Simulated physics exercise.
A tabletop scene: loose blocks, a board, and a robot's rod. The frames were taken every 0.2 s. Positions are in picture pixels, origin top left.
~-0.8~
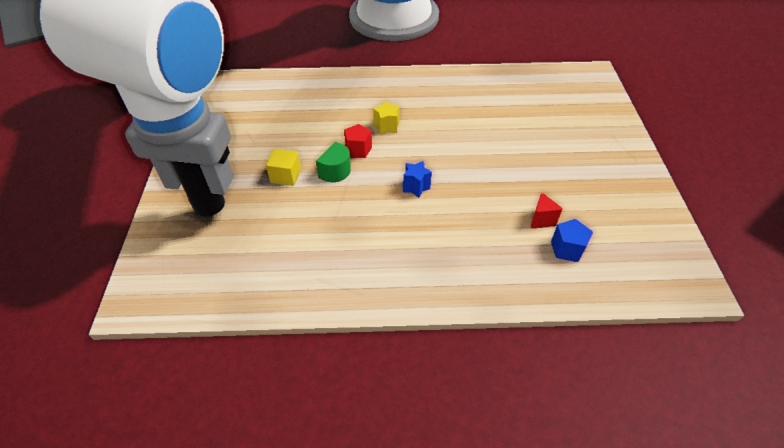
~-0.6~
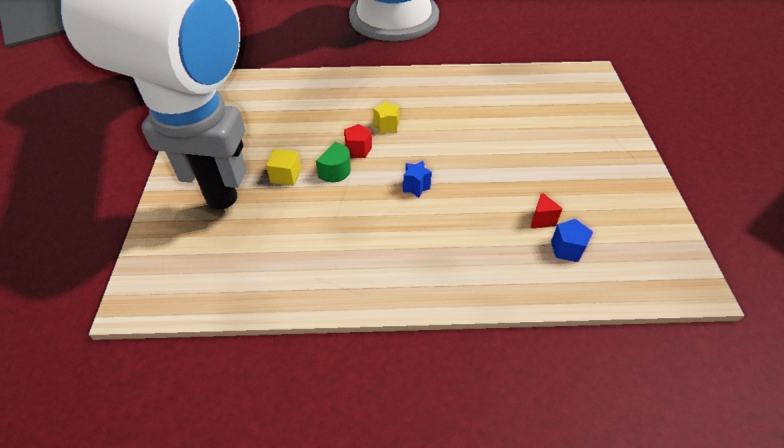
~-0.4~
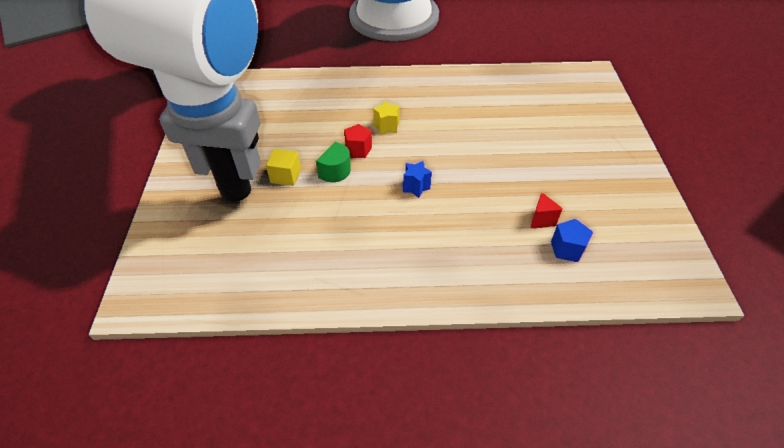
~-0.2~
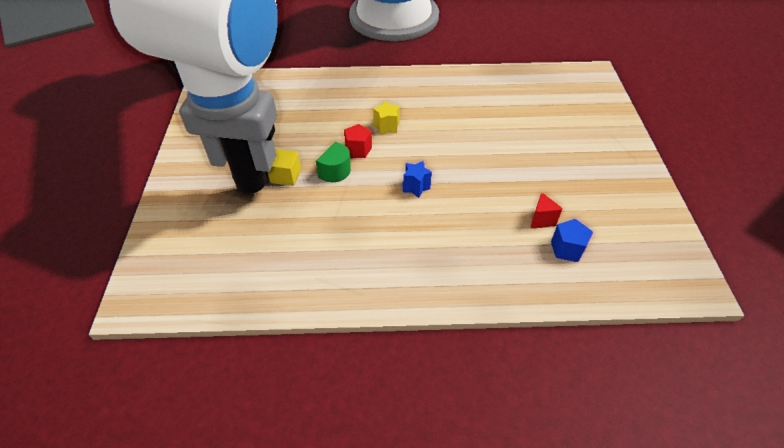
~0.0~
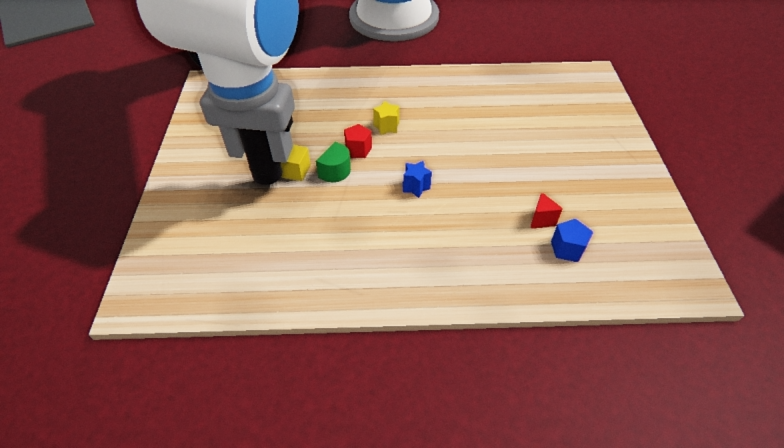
A robot arm slides its black rod right and nudges the yellow square block slightly.
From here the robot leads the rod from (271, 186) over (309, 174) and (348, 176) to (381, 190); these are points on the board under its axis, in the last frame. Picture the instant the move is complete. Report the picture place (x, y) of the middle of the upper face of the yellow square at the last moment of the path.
Just about (322, 137).
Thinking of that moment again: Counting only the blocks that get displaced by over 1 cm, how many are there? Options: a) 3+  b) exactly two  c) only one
Answer: B.
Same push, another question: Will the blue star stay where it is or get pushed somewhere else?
At the moment the path ends, the blue star still stands where it did.
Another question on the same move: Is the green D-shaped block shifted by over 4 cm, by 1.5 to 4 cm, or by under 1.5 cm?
Result: Over 4 cm.
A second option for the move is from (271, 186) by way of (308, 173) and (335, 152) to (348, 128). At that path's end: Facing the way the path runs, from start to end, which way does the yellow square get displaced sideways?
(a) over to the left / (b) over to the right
I choose a.
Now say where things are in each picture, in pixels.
The first frame shows lower end of the rod (210, 206), tops of blocks, yellow square (282, 158), green D-shaped block (334, 154), blue star (417, 170).
The second frame shows rod (222, 199), blocks as before.
The third frame shows rod (236, 192), blocks as before.
The fourth frame shows rod (252, 184), blocks as before.
The fifth frame shows rod (268, 175), yellow square (292, 153), green D-shaped block (334, 154), blue star (417, 170).
What follows on the original path. One third of the way, rod (308, 163); yellow square (318, 139); green D-shaped block (337, 154).
Two thirds of the way, rod (347, 165); yellow square (322, 137), turned 15° anticlockwise; green D-shaped block (372, 155), turned 45° anticlockwise.
At the end, rod (381, 179); yellow square (322, 137), turned 15° anticlockwise; green D-shaped block (395, 156), turned 80° anticlockwise; blue star not moved.
